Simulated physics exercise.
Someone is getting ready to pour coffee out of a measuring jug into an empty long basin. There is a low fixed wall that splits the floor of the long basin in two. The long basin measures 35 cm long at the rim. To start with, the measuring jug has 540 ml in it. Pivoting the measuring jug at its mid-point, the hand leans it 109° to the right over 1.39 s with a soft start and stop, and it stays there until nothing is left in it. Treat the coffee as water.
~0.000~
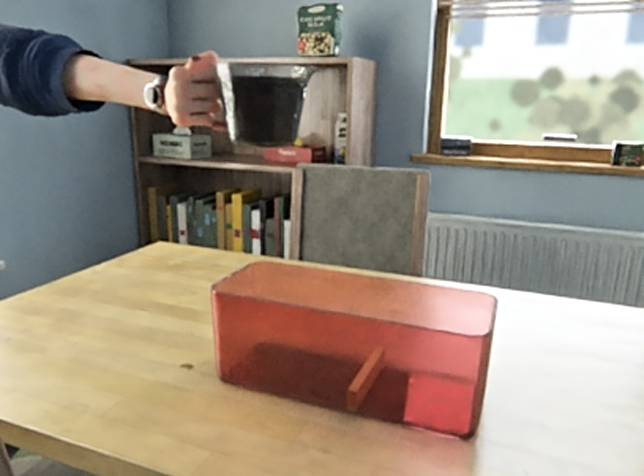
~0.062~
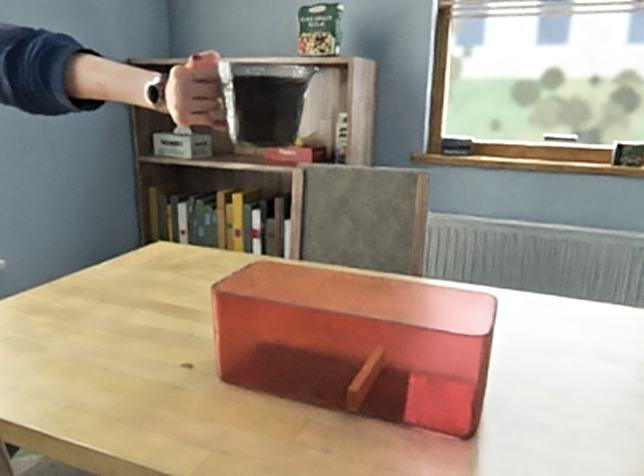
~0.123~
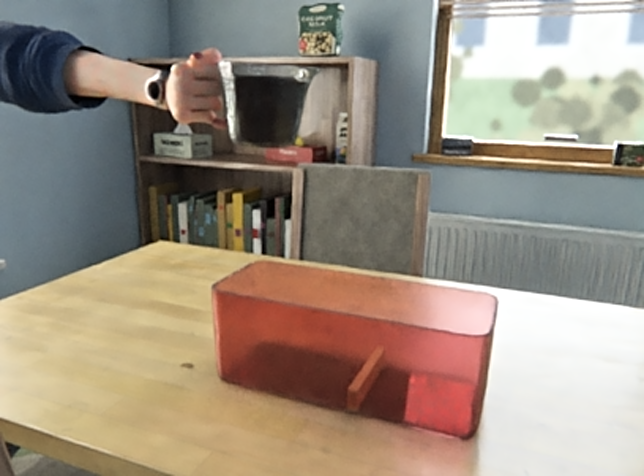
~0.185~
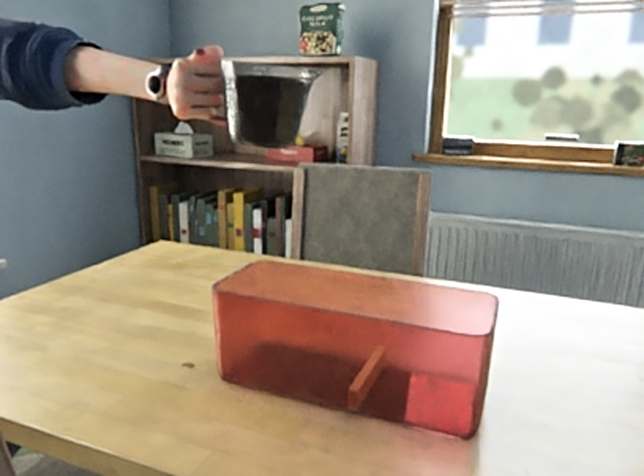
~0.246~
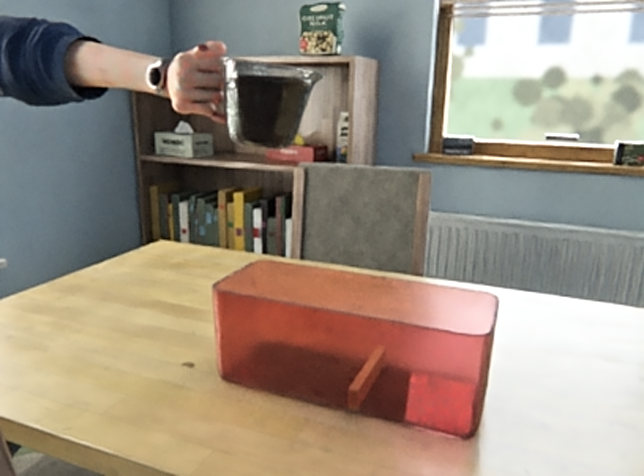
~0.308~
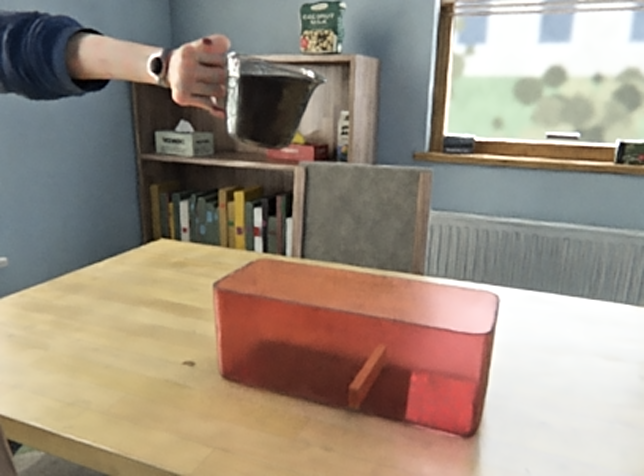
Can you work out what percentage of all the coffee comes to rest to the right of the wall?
I would put it at 58 per cent.
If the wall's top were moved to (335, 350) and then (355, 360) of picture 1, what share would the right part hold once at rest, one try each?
Around 90 and 75 percent, in that order.
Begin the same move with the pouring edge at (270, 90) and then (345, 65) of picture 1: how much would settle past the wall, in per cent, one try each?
Near 15 in a hundred on the first go and near 75 in a hundred on the second.
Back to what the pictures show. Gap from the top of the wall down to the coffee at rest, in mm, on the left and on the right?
Near 20 mm for the left and near 10 mm for the right.
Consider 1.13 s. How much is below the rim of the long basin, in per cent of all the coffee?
Roughly 74 percent of it.
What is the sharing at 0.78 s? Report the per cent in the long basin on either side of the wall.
Left roughly 1, right roughly 8.
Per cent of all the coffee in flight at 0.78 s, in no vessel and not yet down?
I'd say close to 28 per cent.
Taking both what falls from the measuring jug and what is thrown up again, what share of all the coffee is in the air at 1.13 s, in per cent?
Near 18 percent.
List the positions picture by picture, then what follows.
The first picture shows tilt 0°; pouring edge (317, 67); surface from (228, 79) to (306, 79); the long basin's rim runs from (234, 275) to (494, 316); the wall's top is at (368, 367).
The second picture shows tilt 1°; pouring edge (318, 68); surface from (229, 78) to (306, 79).
The third picture shows tilt 2°; pouring edge (319, 69); surface from (231, 77) to (308, 79).
The fourth picture shows tilt 5°; pouring edge (322, 72); surface from (232, 77) to (310, 80).
The fifth picture shows tilt 8°; pouring edge (323, 76); surface from (234, 77) to (312, 79).
The sixth picture shows tilt 13°; pouring edge (326, 80); surface from (237, 77) to (318, 80).
Then, 0.78 s in, the tilt is 65° and 62 per cent is still to pour, 1 is left of the wall and 8 right of it.
Then, 1.13 s in, the tilt is 100° and 8 per cent is still to pour, 15 is left of the wall and 59 right of it.
Then, 1.49 s in, the tilt is 109° and 0 per cent is still to pour, 36 is left of the wall and 61 right of it.
Then, 1.89 s in, the tilt is 109° and 0 per cent is still to pour, 40 is left of the wall and 58 right of it.
Finally, 40 per cent lies left of the wall, 58 right of it and 2 outside.
